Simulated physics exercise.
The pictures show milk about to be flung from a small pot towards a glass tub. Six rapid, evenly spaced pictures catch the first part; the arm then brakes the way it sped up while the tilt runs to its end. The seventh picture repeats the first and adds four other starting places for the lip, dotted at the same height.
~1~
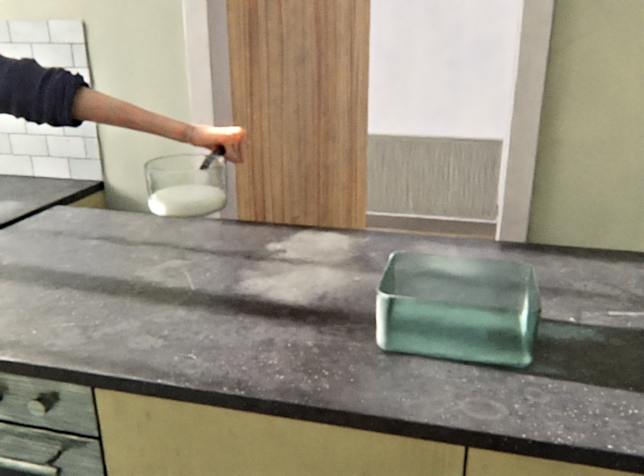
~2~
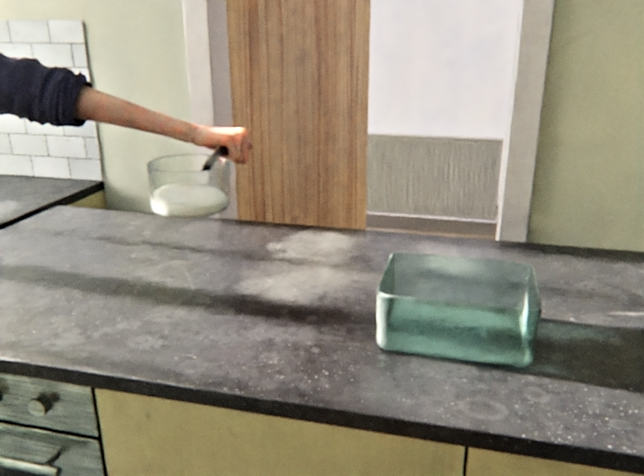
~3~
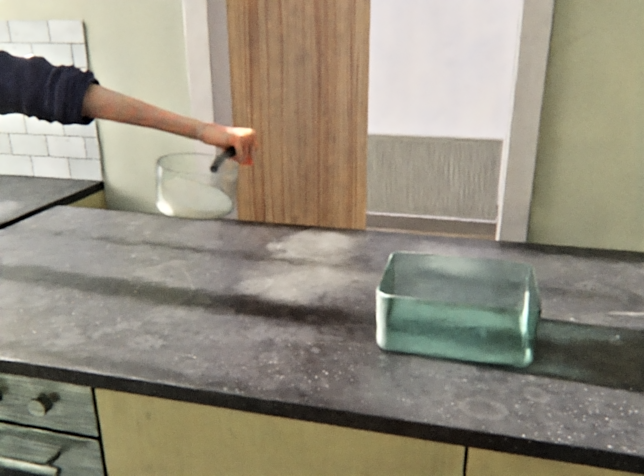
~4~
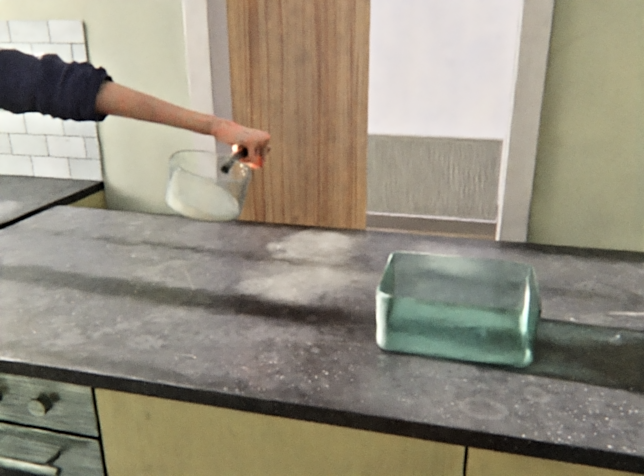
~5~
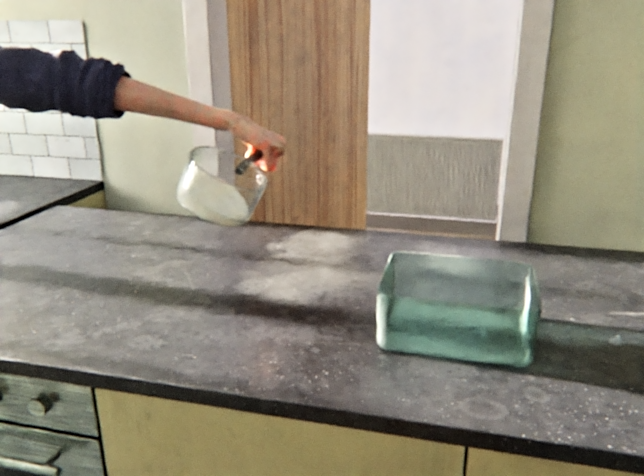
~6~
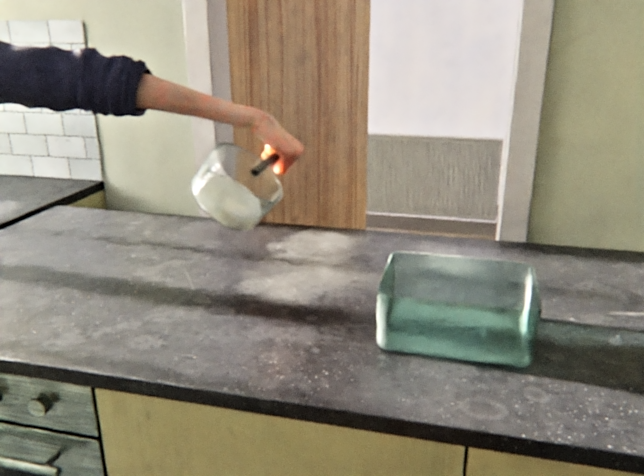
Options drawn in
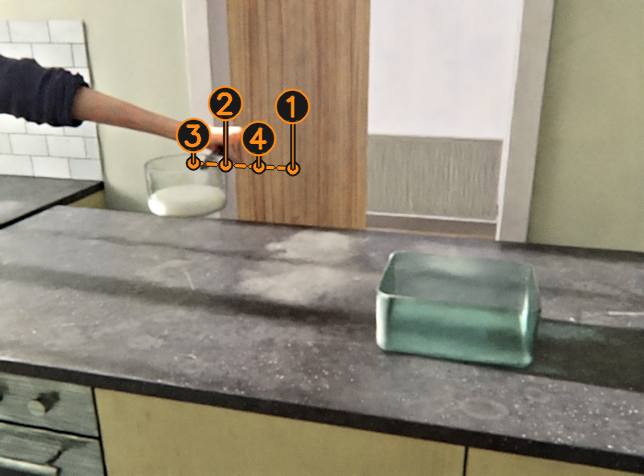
At the start, an arm in a dark sleeve holds a small glass pot of milk upright at the left, above a dark countertop with a greenish glass tub on the right. The hand moves rightward, and the pot begins to tilt. It tilts further to the right as the arm extends, with the milk still inside.
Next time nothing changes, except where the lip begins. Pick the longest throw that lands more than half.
Take 4.
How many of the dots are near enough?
Two.
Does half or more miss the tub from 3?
Yes, that goes wrong.
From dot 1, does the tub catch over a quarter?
Yes.
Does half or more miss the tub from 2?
Yes, it does.
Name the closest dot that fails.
The answer is 2.
On the marked copy, 1 at (292, 168); 2 at (225, 165); 3 at (193, 163); 4 at (258, 166).
For dot 1, about 83 % lands in the tub, 9 % falls short and 8 % goes beside or beyond.
For dot 2, about 27 % lands in the tub, 67 % falls short and 5 % goes beside or beyond.
For dot 3, about 0 % lands in the tub, 98 % falls short.
For dot 4, about 64 % lands in the tub, 22 % falls short and 14 % goes beside or beyond.
